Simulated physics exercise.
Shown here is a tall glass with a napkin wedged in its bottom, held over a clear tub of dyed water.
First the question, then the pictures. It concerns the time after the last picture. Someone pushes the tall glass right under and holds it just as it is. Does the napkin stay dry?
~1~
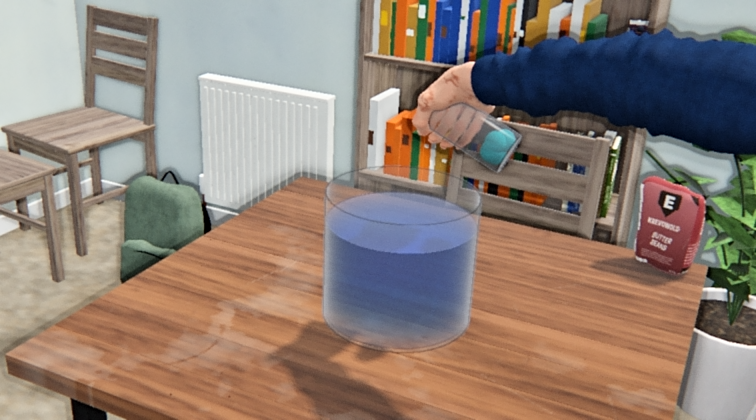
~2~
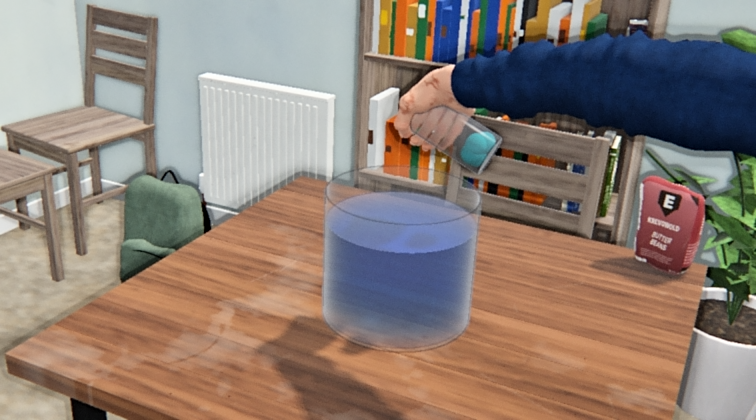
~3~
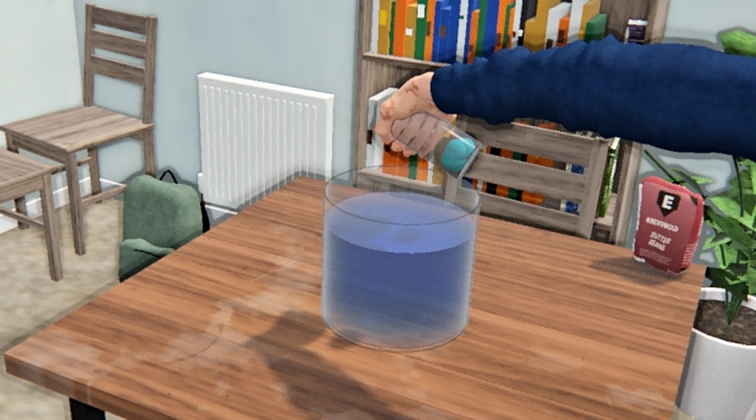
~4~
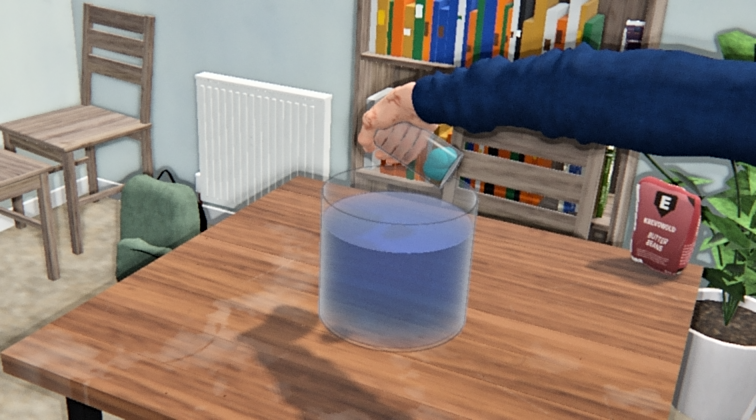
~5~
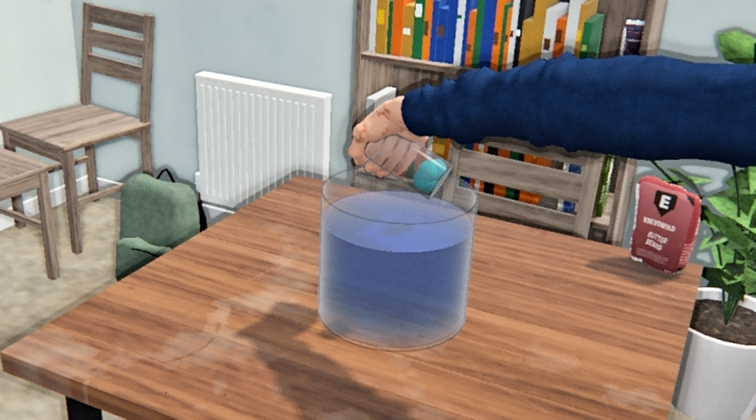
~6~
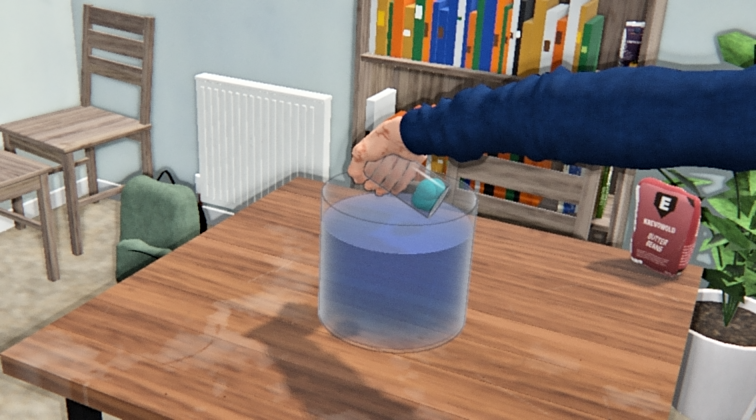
No.
Next, the tall glass enters the dyed water.
After that, dyed water pours in as the air escapes.
Finally, the tall glass is under, flooded, and the napkin is wet.
